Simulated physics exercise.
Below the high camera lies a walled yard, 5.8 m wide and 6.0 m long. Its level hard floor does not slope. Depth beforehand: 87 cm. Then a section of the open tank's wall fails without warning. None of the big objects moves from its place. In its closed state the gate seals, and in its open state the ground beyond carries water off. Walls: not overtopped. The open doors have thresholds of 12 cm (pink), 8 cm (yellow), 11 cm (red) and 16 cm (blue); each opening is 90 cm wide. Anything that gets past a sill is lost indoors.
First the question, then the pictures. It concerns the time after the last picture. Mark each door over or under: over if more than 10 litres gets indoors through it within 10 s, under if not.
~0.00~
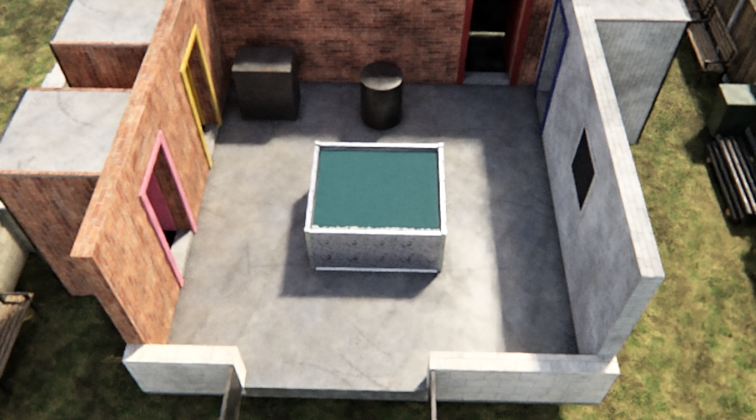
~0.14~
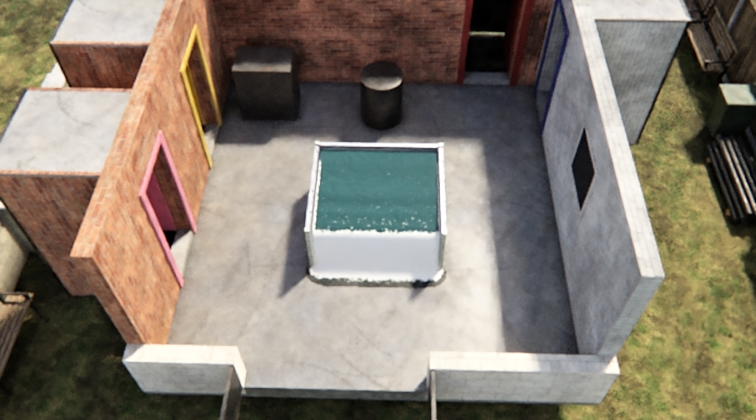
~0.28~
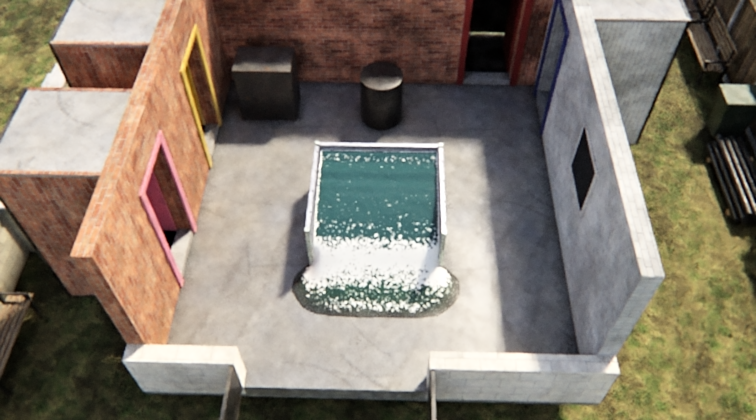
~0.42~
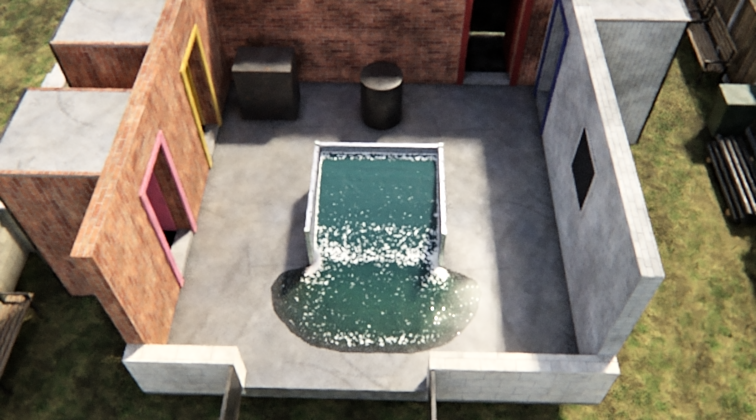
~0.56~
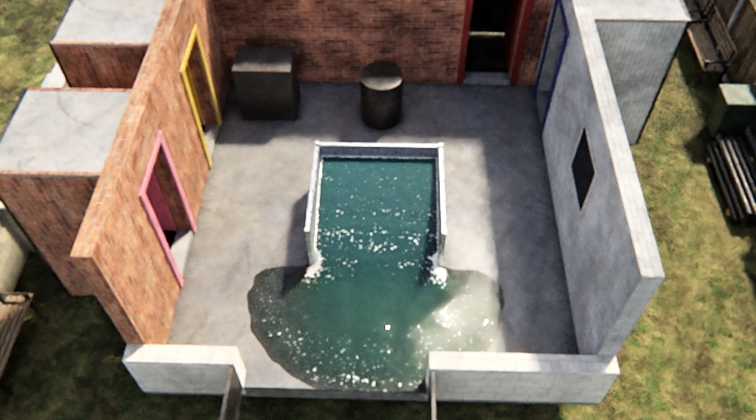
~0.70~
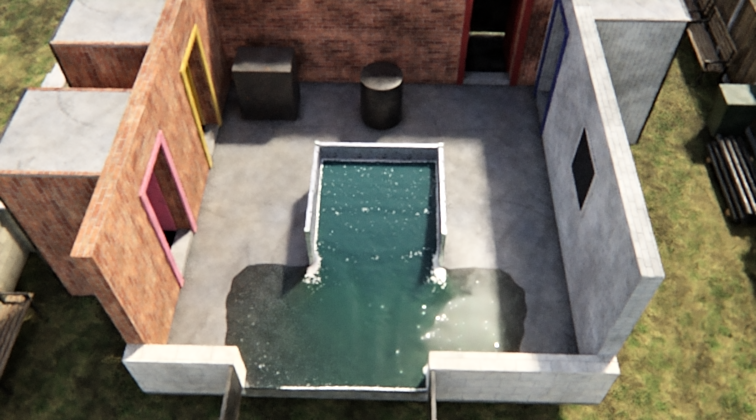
Pink door: Under, yellow door: Under, red door: Under, blue door: Under.
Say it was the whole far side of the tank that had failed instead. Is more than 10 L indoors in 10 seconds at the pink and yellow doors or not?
Outcome at pink: Not exceeded; outcome at yellow: Exceeded.
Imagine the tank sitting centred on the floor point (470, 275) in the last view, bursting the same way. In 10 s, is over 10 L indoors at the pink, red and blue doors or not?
Against that limit: Pink below, red above, blue not over.
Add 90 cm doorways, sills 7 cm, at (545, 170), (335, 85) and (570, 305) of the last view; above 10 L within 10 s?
Door 1: Lower; door 2: Lower; door 3: Higher.
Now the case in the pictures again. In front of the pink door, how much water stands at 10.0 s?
Some 1.5 cm.
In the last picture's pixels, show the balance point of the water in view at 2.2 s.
The water's centre is around (396, 291).
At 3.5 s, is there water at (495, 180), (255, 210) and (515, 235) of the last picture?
Soaked, soaked, soaked.
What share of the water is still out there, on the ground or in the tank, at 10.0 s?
About 32 percent of the water remains.
After 1.4 s water covers 25 % of the floor and is deepest (38 cm) near (578, 378); pink door not reached, yellow door not reached, red door not reached, blue door not reached.
After 2.2 s water covers 30 % of the floor and is deepest (33 cm) near (578, 378); pink door 1 cm at the sill, 0 L in, yellow door not reached, red door not reached, blue door not reached.
After 3.5 s water covers 55 % of the floor and is deepest (18 cm) near (565, 378); pink door 2 cm at the sill, 0 L in, yellow door not reached, red door not reached, blue door not reached.
After 6.0 s water covers 75 % of the floor and is deepest (8 cm) near (455, 86); pink door 2 cm at the sill, 0 L in, yellow door 1 cm at the sill, 0 L in, red door 7 cm at the sill, 0 L in, blue door 4 cm at the sill, 0 L in.
After 10.0 s water covers 85 % of the floor and is deepest (6 cm) near (241, 82); pink door 1 cm at the sill, 0 L in, yellow door 2 cm at the sill, 0 L in, red door 5 cm at the sill, 0 L in, blue door 5 cm at the sill, 0 L in.
